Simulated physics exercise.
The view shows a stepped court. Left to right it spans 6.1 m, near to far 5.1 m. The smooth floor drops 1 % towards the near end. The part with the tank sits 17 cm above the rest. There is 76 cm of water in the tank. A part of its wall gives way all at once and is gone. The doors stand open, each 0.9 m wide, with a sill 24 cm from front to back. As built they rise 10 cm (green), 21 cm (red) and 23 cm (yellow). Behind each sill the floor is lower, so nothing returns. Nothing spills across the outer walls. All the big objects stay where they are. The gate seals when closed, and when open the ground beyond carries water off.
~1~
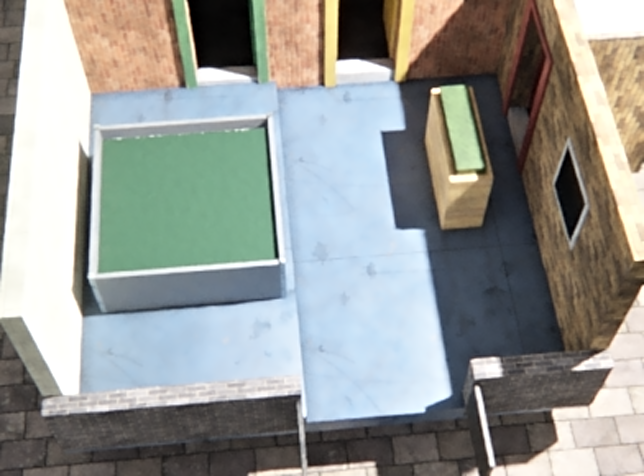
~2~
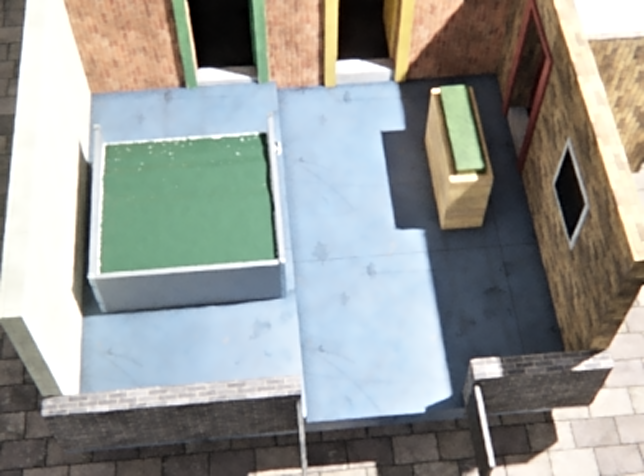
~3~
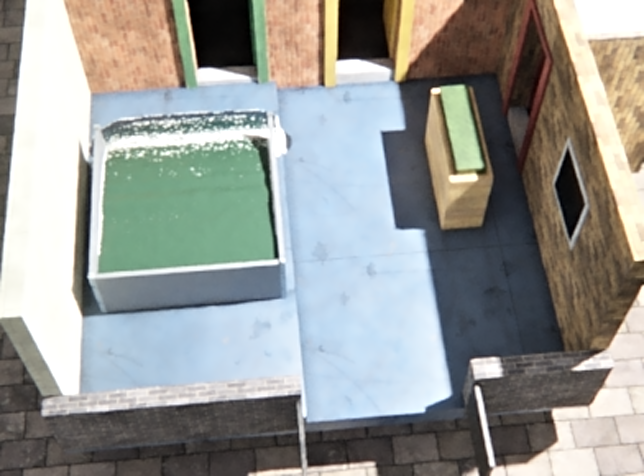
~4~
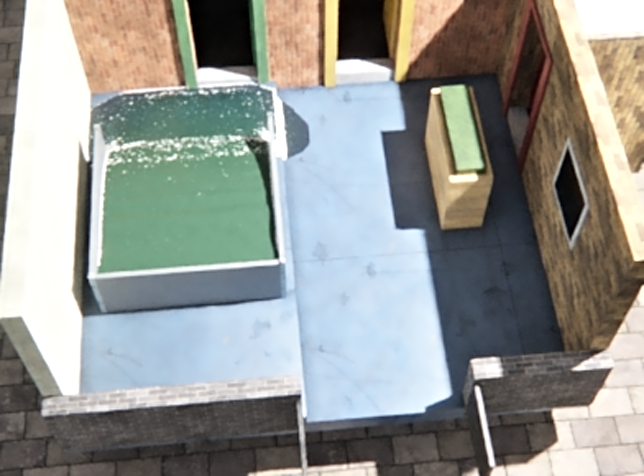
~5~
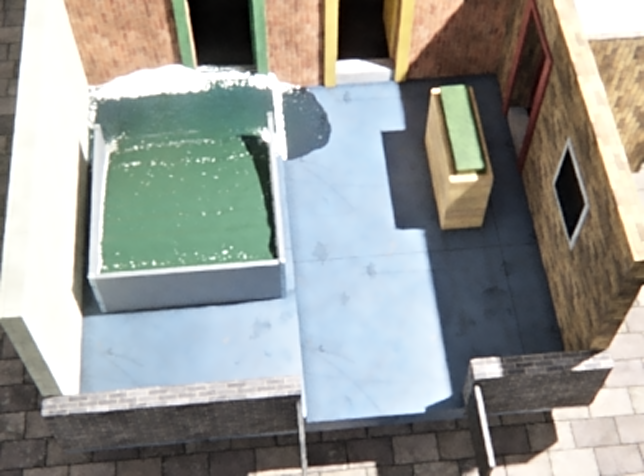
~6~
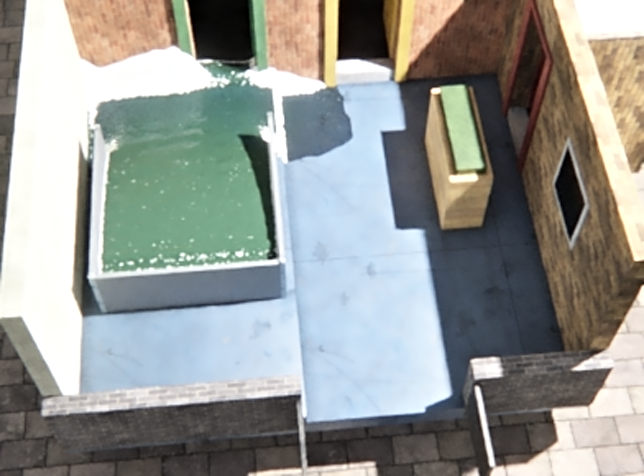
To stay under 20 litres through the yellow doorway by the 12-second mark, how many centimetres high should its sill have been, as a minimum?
Some 11 cm above the ground.
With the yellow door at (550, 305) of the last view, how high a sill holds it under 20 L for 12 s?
About 10.0 cm.
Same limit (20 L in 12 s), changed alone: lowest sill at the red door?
About 24 cm at red.
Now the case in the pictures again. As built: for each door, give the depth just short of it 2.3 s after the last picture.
Depths in cm: Green 28, red 26, yellow 16.
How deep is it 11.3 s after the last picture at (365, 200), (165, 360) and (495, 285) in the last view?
Roughly 5, 2 and 10 cm, in turn.
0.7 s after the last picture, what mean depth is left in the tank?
Some 40 cm.
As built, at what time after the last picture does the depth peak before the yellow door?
Around 2.0 s.
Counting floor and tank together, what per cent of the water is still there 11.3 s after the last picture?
Roughly 62 in a hundred.
Then, 0.7 s after the last picture water covers 20 % of the floor, deepest (60 cm) near (103, 95); 11 cm at the yellow door, 0 litres in over its 23 cm sill.
Then, 2.3 s after the last picture water covers 50 % of the floor, deepest (44 cm) near (78, 417); 16 cm at the yellow door, 0 litres in over its 23 cm sill.
Then, 11.3 s after the last picture water covers 95 % of the floor, deepest (17 cm) near (547, 382); 7 cm at the yellow door, 0 litres in over its 23 cm sill.
At the yellow door as built, the water peaked near 16 cm, 2.1 s after the last picture.
With a sill of 9.5 cm, 34 litres would have come in within the 12 s; with 13 cm, 8 litres. So under 20 litres takes about 11 cm.
